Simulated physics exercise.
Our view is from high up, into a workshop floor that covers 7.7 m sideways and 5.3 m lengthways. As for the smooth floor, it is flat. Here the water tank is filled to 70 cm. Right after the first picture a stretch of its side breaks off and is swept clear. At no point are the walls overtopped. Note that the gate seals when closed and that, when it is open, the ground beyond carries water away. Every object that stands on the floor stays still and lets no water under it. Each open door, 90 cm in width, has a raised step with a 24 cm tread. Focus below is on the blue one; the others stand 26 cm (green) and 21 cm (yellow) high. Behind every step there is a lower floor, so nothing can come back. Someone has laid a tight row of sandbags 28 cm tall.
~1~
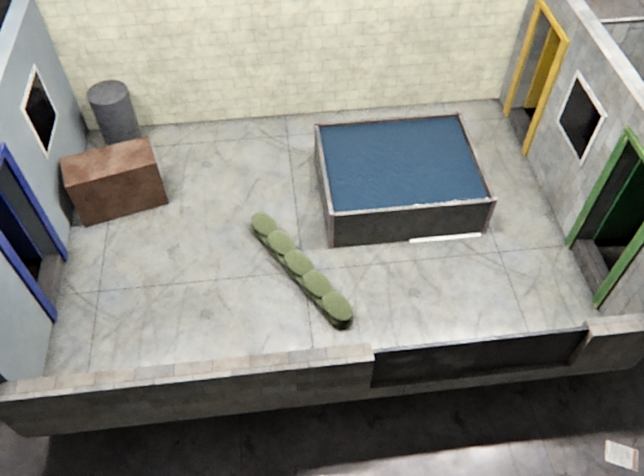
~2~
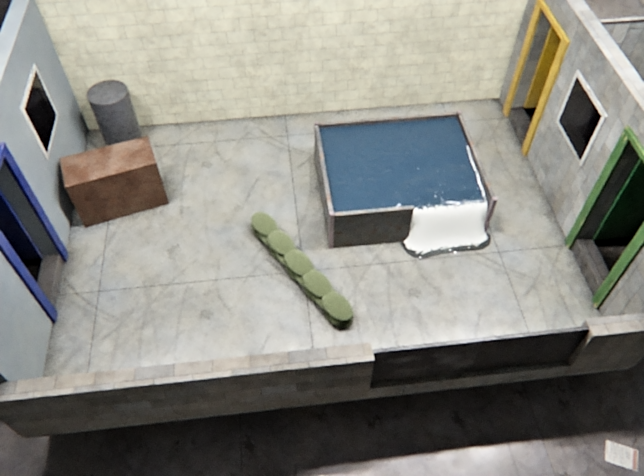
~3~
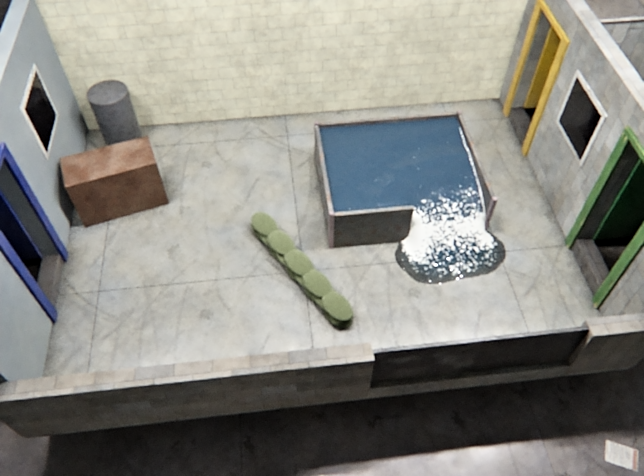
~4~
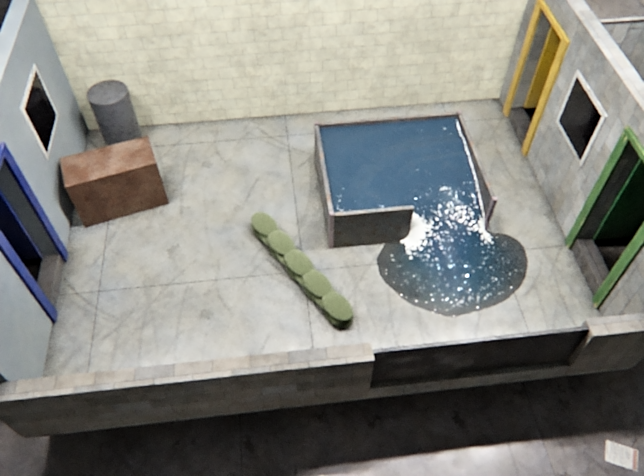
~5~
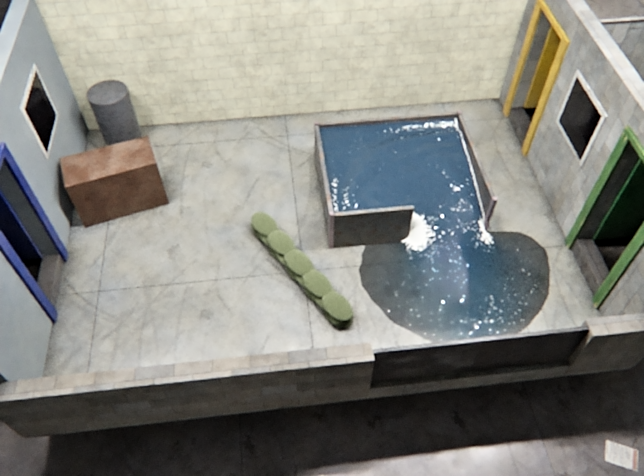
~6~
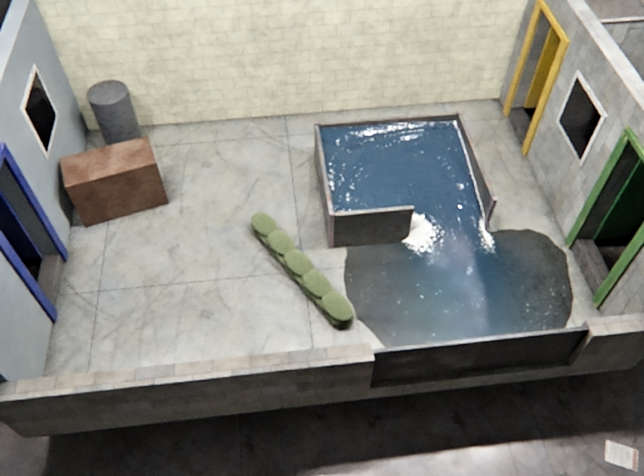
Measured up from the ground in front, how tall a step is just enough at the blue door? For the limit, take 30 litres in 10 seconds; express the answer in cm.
It needs to be about 8 cm tall.
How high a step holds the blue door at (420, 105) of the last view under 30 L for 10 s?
Roughly 11.5 cm.
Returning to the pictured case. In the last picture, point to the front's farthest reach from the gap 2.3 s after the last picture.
Around (53, 407).
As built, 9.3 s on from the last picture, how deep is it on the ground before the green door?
11.0 cm.
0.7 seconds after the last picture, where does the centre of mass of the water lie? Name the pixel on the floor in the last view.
I'd say around (418, 227).
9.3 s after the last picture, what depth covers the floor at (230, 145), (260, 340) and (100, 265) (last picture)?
Depths in order: 6 / 3 / 9 cm.
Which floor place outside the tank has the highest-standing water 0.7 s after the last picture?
Check close to (607, 345).
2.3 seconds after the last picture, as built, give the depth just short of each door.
Green door 23 cm, yellow door 1 cm, blue door 0 cm.
Then, 0.7 s after the last picture water covers 20 % of the floor, deepest (53 cm) near (607, 345); it has not reached the blue door.
Then, 2.3 s after the last picture water covers 45 % of the floor, deepest (33 cm) near (595, 346); it has not reached the blue door.
Then, 9.3 s after the last picture water covers 95 % of the floor, deepest (17 cm) near (77, 198); 9 cm at the blue door, 0 litres in over its 21 cm step.
At the blue door as built, the water peaked near 12 cm, 7.1 s after the last picture.
With a step of 7 cm, 49 litres would have come in within the 10 s; with 10 cm, 11 litres. So under 30 litres takes about 8 cm.
